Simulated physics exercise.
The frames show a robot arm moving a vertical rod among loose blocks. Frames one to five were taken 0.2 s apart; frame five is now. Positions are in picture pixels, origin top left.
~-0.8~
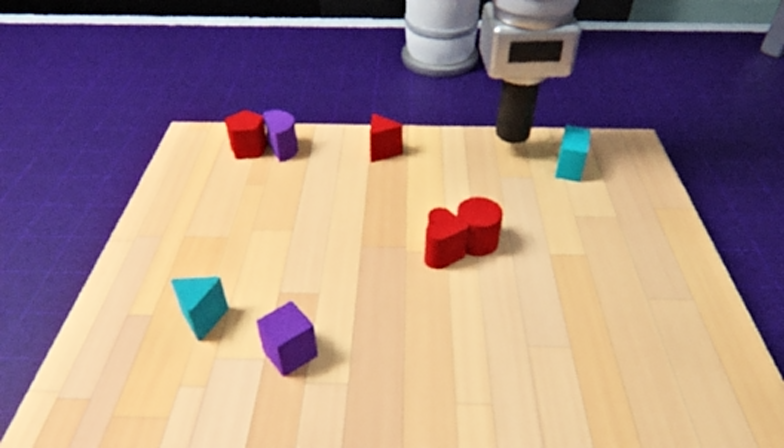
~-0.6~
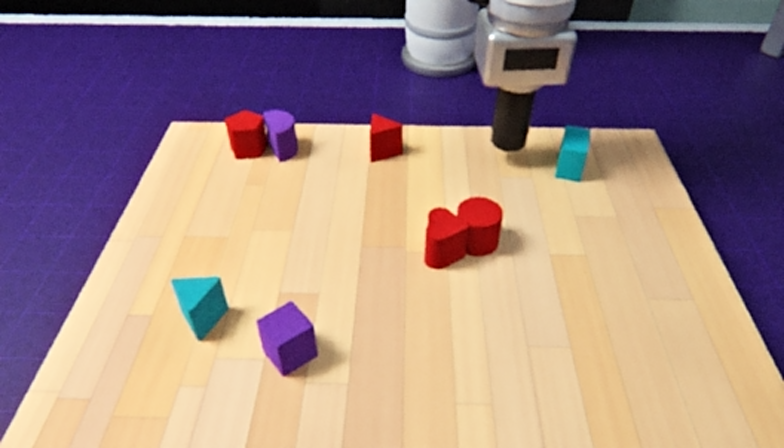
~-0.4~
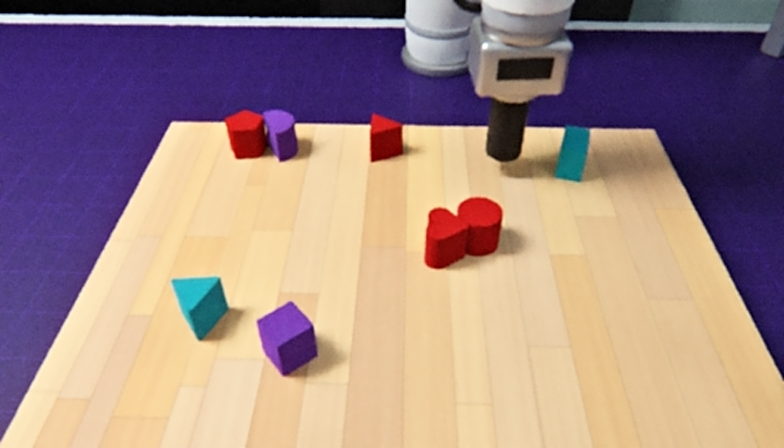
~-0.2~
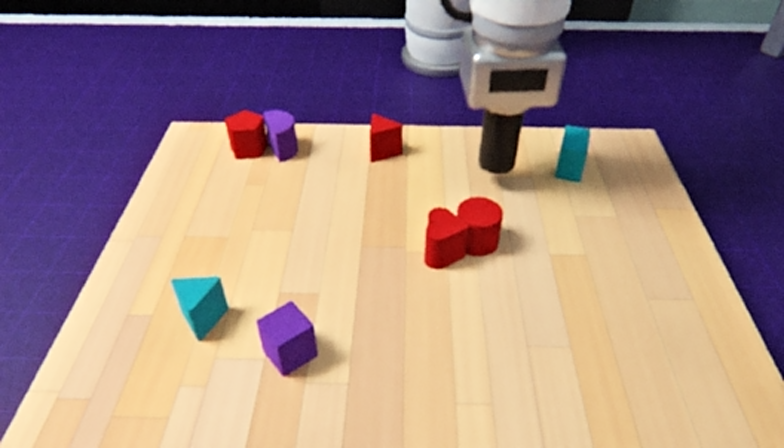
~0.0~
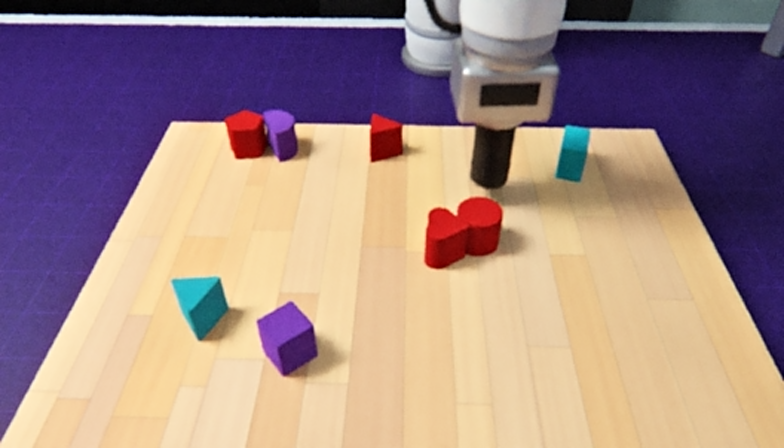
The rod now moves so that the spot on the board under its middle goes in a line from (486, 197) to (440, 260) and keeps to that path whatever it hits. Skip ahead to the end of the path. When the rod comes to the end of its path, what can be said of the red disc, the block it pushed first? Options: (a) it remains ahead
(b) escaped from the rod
b - escaped from the rod.
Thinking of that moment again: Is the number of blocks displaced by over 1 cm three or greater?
My answer is no.
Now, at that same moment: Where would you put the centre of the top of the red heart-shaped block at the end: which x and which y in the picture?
Close to (417, 256).
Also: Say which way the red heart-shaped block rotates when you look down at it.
The block spins clockwise.
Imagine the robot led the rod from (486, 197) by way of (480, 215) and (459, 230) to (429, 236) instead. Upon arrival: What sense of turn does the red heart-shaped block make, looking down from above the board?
It rotates clockwise.
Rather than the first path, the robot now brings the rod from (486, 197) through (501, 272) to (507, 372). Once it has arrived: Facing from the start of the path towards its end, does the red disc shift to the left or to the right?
Well, taking the path from its start to its end as straight ahead, the red disc moves to the right.
The first path, step by step. One third of the way, rod (474, 199); red disc (480, 215).
Two thirds of the way, rod (459, 220); red heart-shaped block (436, 235), turned 45° clockwise; red disc (479, 235).
At the end, rod (441, 241); red heart-shaped block (417, 256), turned 50° clockwise; red disc (477, 252).
